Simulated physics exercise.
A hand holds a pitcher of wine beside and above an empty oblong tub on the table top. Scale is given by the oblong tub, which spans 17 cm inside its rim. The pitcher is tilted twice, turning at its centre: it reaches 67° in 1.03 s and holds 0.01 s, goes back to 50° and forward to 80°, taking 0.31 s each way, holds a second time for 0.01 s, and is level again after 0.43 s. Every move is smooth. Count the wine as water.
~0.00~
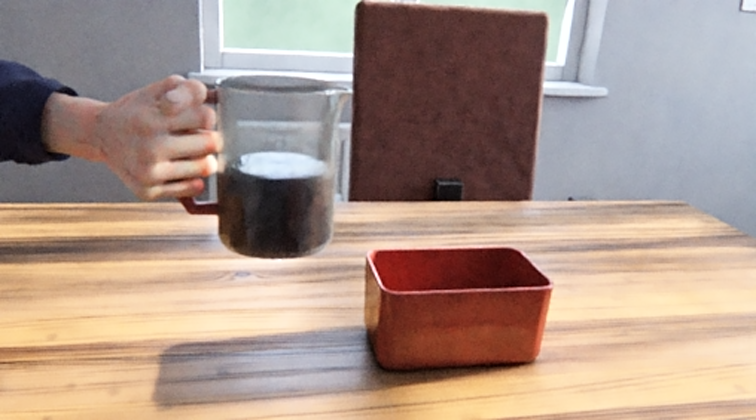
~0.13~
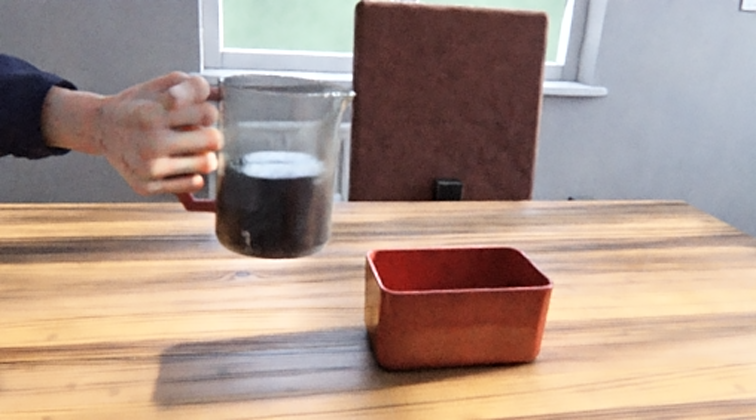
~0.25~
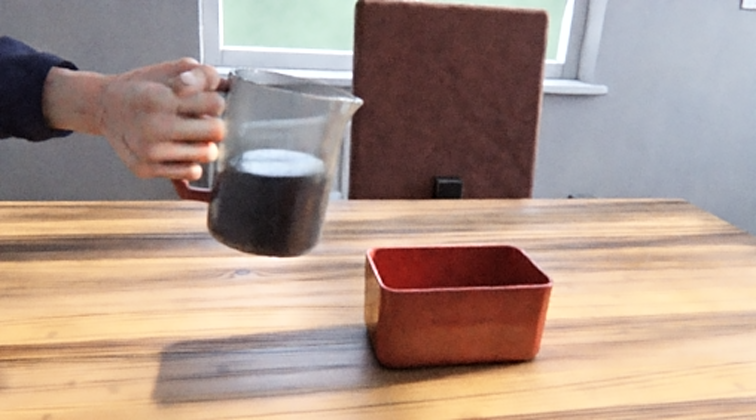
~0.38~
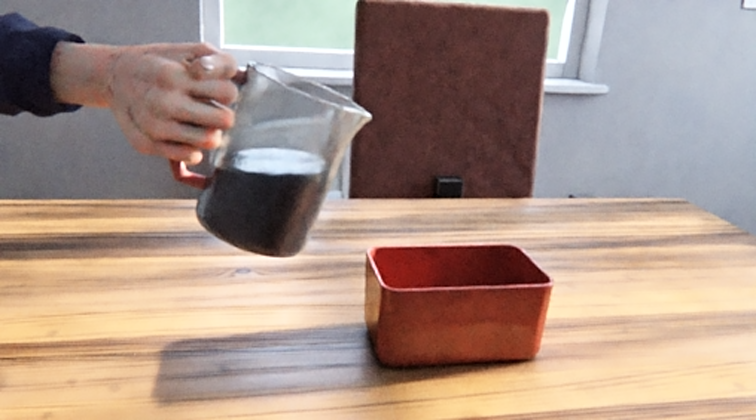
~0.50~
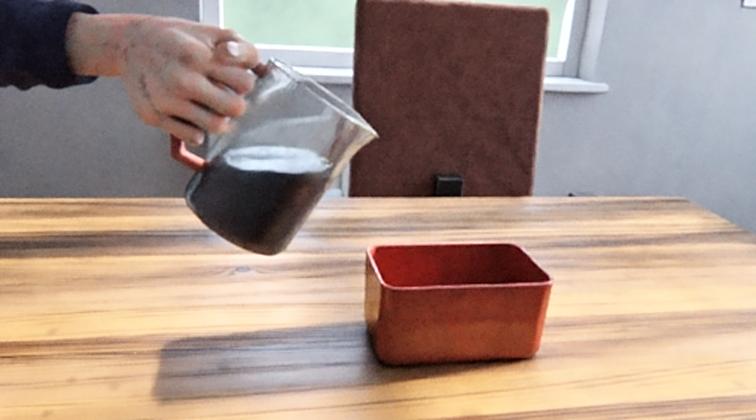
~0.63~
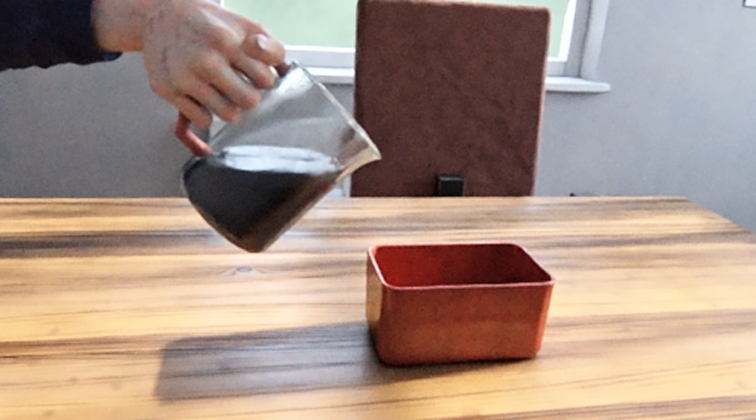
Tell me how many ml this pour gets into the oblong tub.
This pour delivers roughly 215 ml.
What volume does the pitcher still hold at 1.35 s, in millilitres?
Around 440 ml remain.
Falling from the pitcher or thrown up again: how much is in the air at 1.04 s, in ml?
About 30 ml.
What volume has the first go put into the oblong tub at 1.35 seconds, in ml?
Roughly 90 ml.
After 1.04 s the tilt is 67° and the oblong tub has 15 ml, the pitcher 490 ml, and 0 ml is on the table top.
After 1.35 s the tilt is 50° and the oblong tub has 85 ml, the pitcher 445 ml, and 0 ml is on the table top.
After 1.67 s the tilt is 80° and the oblong tub has 95 ml, the pitcher 410 ml, and 5 ml is on the table top.
After 1.98 s the tilt is 15° and the oblong tub has 205 ml, the pitcher 320 ml, and 5 ml is on the table top.
In the end the oblong tub has 215 ml, the pitcher 320 ml, and 5 ml is on the table top.
